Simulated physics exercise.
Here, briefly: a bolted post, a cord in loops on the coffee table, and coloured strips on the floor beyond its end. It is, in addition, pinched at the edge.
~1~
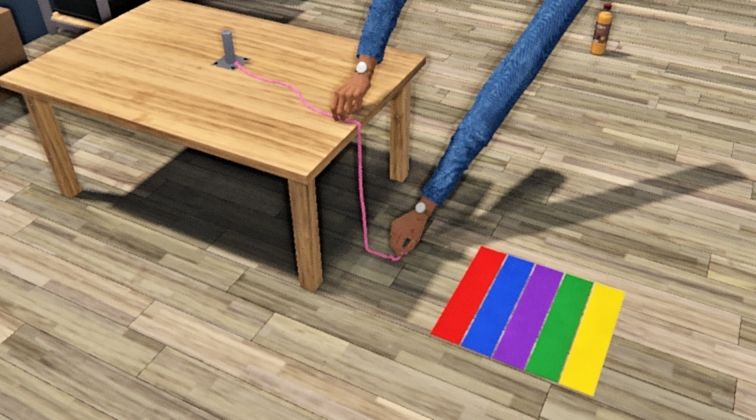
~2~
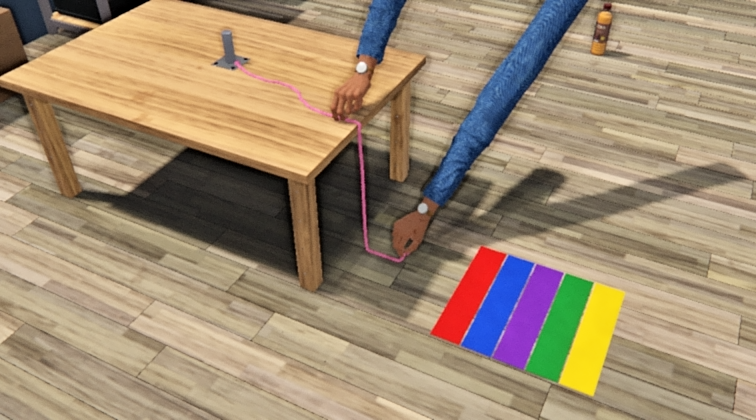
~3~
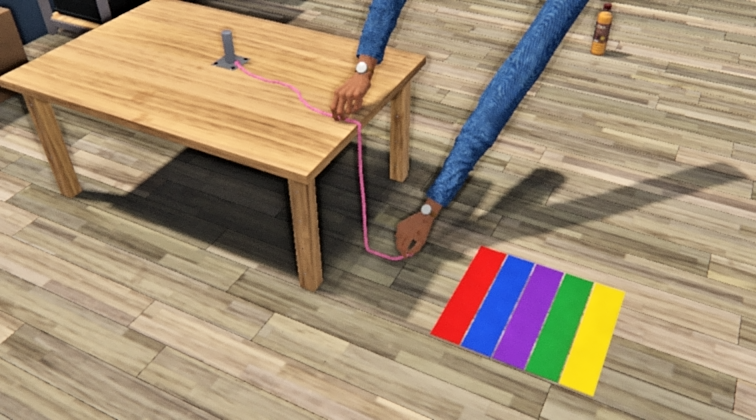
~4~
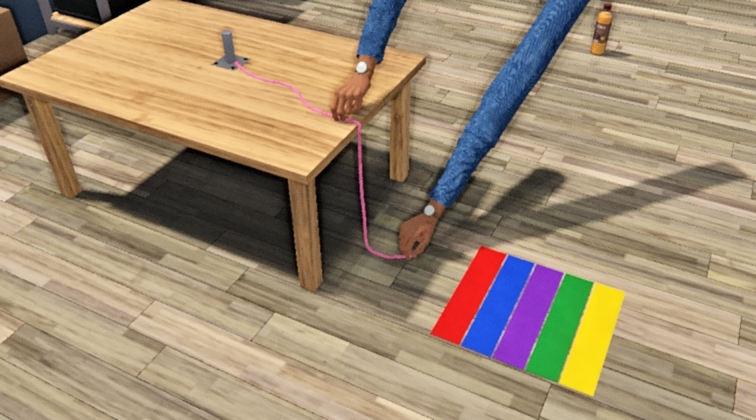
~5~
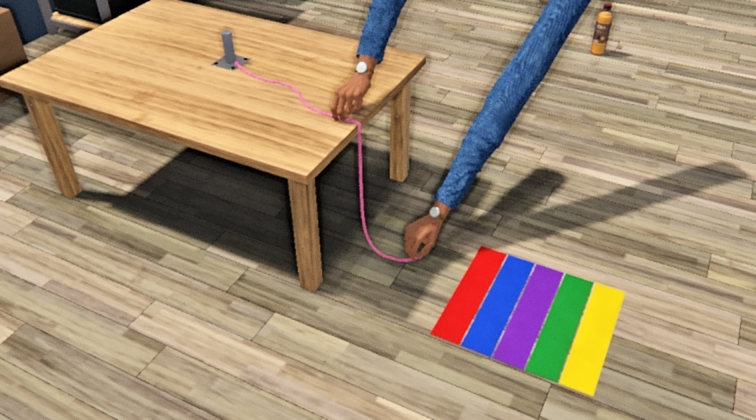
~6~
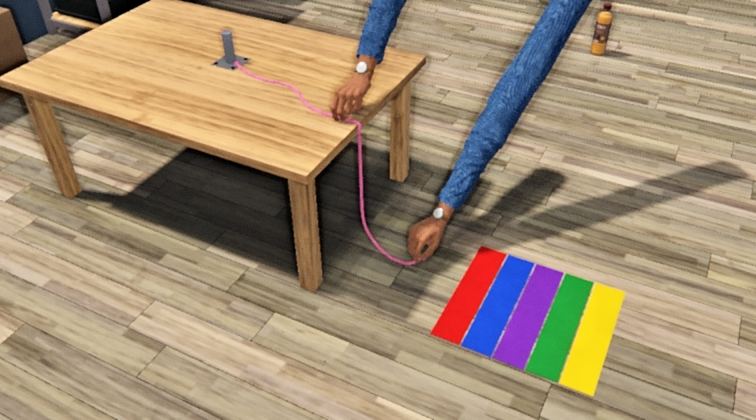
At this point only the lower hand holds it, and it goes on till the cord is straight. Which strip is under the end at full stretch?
The blue strip.
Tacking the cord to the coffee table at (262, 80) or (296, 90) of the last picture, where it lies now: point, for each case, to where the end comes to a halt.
The places are (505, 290) and (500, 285).
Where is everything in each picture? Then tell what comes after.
In the first picture, end (402, 253); red (454, 321); blue (485, 333); purple (516, 344); green (549, 357); yellow (583, 369).
In the second picture, end (404, 254); cord through (249, 74) (293, 89) (327, 115) (360, 149) (363, 199) (367, 246).
In the third picture, end (408, 255).
In the fourth picture, end (411, 256); cord through (249, 74) (293, 89) (327, 115) (360, 149) (362, 198) (368, 247).
In the fifth picture, end (416, 258).
In the sixth picture, end (420, 259); cord through (249, 74) (293, 89) (327, 115) (360, 149) (362, 198) (379, 247).
Early on, end near (450, 269); short of the strips.
Midway, end near (484, 281); over red.
At the end of the slack, end near (505, 288); over blue. The blue one.
